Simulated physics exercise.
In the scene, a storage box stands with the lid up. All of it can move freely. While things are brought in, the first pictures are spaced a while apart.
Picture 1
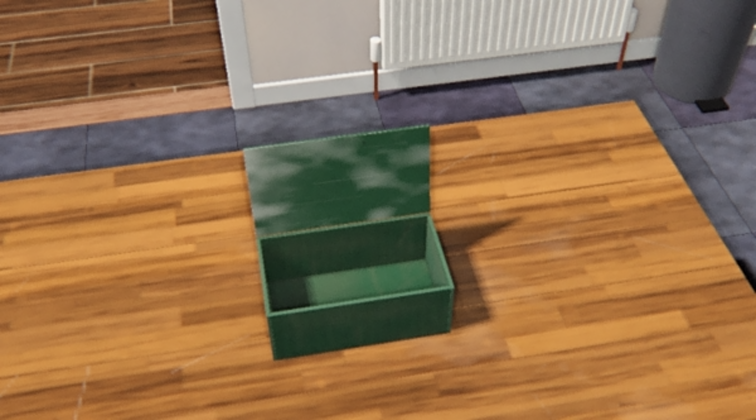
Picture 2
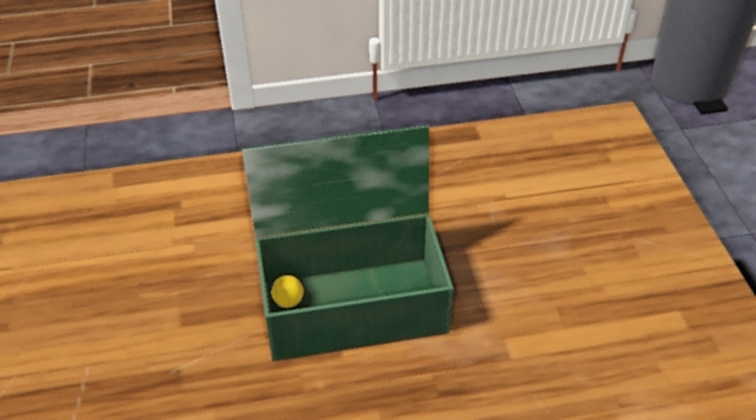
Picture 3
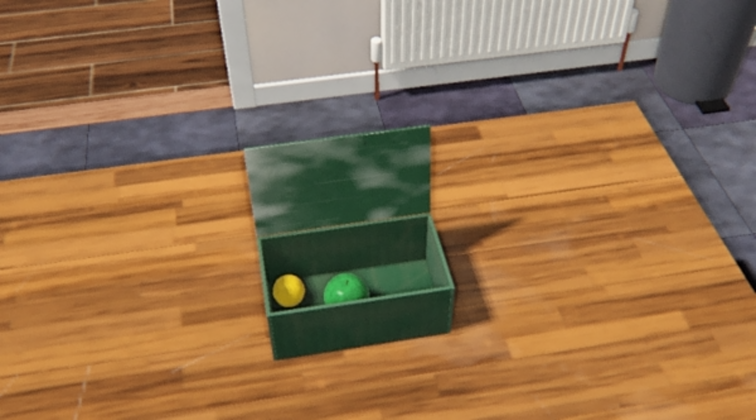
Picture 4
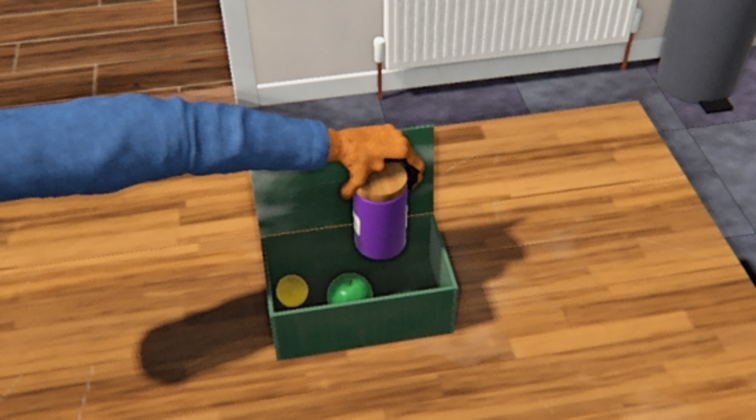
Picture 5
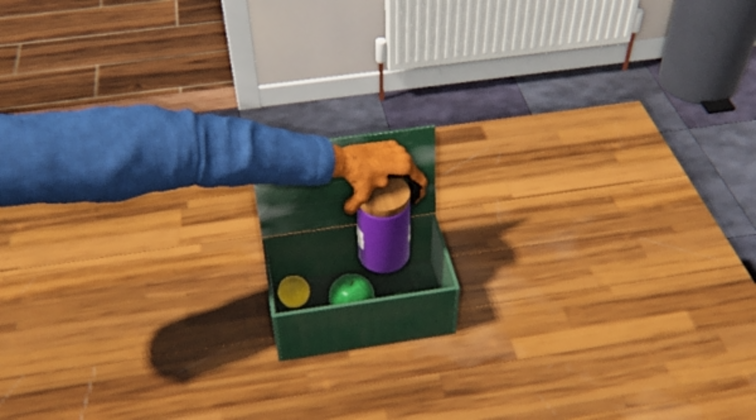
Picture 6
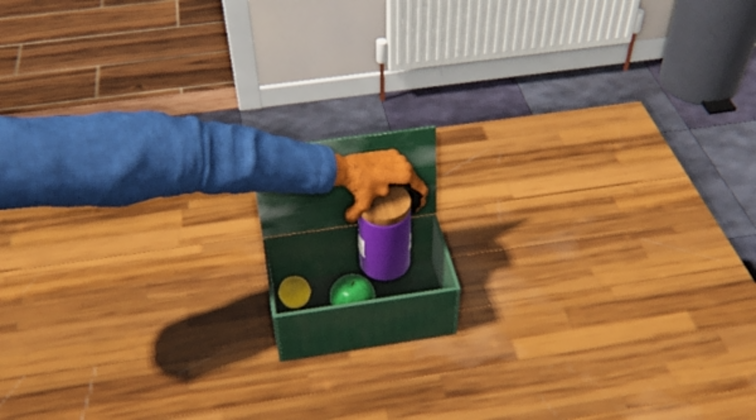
A hand lowers a purple jar into a green box holding a yellow lemon and green object.
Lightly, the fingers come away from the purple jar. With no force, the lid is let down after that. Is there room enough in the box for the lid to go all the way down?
No, there is not.
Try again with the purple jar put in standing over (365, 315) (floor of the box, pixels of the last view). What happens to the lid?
Then the lid does shut, as it turns out.
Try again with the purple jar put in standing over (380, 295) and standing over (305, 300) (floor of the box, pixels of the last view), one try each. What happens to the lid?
So, first it fits down fine, then it fits down fine.
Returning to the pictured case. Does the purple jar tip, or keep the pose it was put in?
As it turns out, it keeps its original angle.
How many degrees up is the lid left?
Close to 45 degrees.
Then, 0.50 s later than the last frame, purple jar moved about its own width near (399, 260); green apple moved about its own width.
Then, 1.40 s later than the last frame, lid 75° above the rim; purple jar moved about its own width near (391, 260); green apple moved about its own width.
When it is over, lid 44° above the rim; moved from the start, purple jar and green apple; yellow lemon as before. End places, in pixels of the last picture, purple jar near (394, 270).
